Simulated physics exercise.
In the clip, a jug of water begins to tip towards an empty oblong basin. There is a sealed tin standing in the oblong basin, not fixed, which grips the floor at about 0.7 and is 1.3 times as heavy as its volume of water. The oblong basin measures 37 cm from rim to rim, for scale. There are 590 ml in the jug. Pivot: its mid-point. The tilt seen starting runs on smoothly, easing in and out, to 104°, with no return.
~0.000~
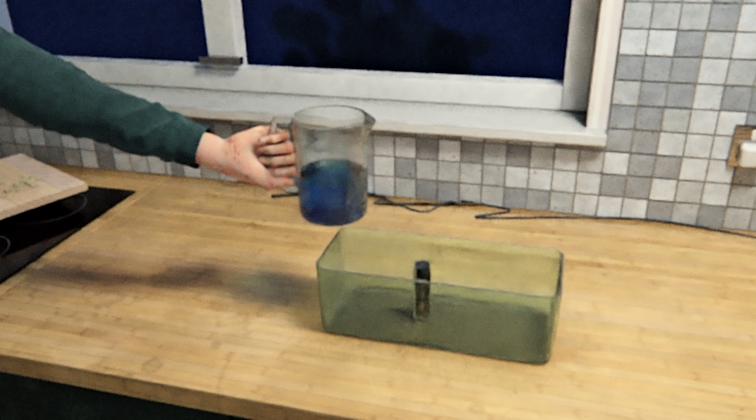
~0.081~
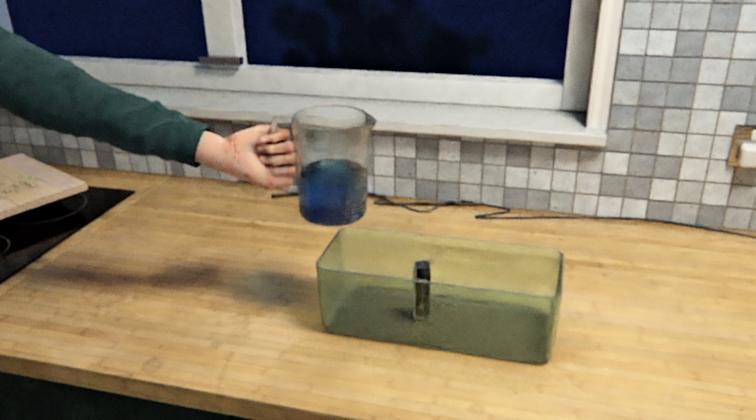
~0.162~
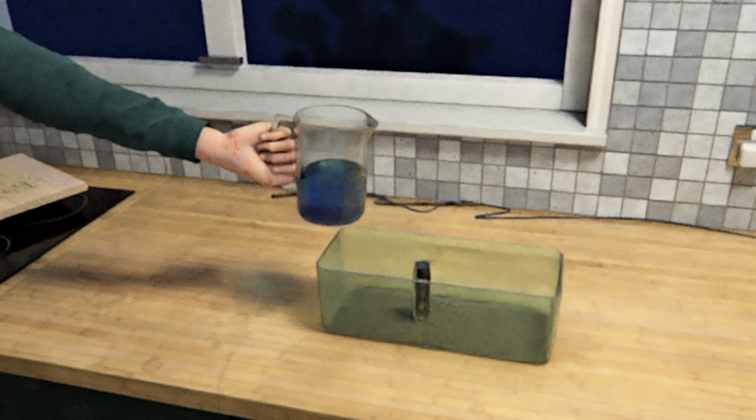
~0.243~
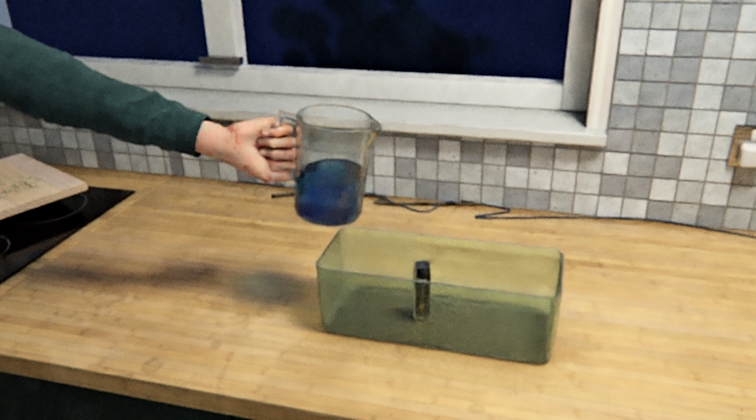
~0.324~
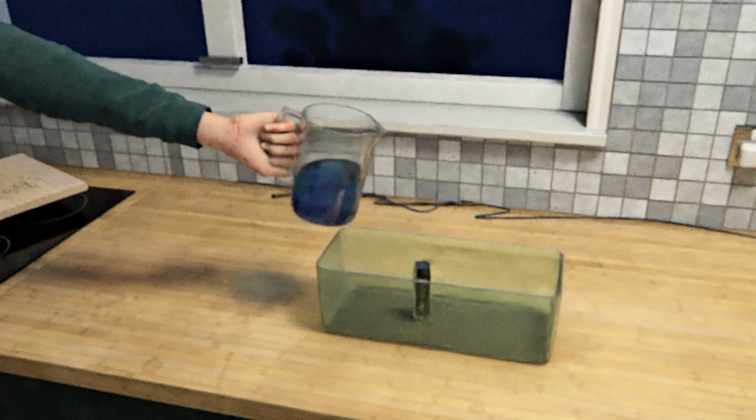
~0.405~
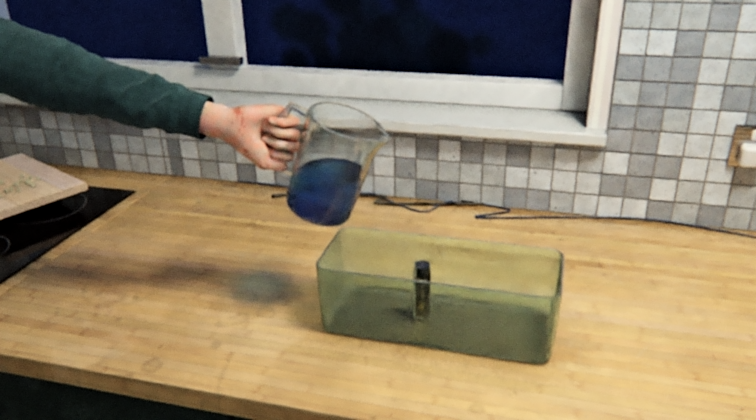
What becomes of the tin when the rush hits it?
It keels over.
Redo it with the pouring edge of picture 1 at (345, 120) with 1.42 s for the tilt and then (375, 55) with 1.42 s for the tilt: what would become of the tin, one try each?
The tin overturns the first time and stays vertical the second time.
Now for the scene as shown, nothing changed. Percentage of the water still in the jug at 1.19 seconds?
Share remaining: Approx. 50 %.
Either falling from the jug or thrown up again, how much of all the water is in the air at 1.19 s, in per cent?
Close to 20 per cent.
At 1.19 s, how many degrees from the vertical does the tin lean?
Some 0°.
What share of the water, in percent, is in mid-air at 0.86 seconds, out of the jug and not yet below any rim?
About 1 per cent.
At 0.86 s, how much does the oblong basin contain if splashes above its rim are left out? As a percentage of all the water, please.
I'd estimate some 0 percent of the liquid.
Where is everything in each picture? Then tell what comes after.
The first picture shows tilt 0°; pouring edge (375, 121); surface from (302, 166) to (365, 171); the oblong basin's rim runs from (329, 247) to (562, 274); the tin's top is at (422, 267).
The second picture shows tilt 1°; pouring edge (376, 122); surface from (302, 166) to (365, 171).
The third picture shows tilt 3°; pouring edge (378, 124); surface from (302, 167) to (365, 171).
The fourth picture shows tilt 7°; pouring edge (381, 128); surface from (301, 166) to (365, 172).
The fifth picture shows tilt 13°; pouring edge (385, 133); surface from (300, 166) to (365, 172).
The sixth picture shows tilt 20°; pouring edge (389, 140); surface from (298, 167) to (365, 172).
Then, 0.86 s in, the tilt is 69° and 99 per cent is still to pour; the tin stands where it began.
Then, 1.19 s in, the tilt is 98° and 51 per cent is still to pour; the tin stands where it began.
Then, 1.54 s in, the tilt is 104° and 7 per cent is still to pour; the tin leans 55°.
Then, 1.92 s in, the tilt is 104° and 0 per cent is still to pour; the tin lies on its side.
Finally, the tin lies on its side.
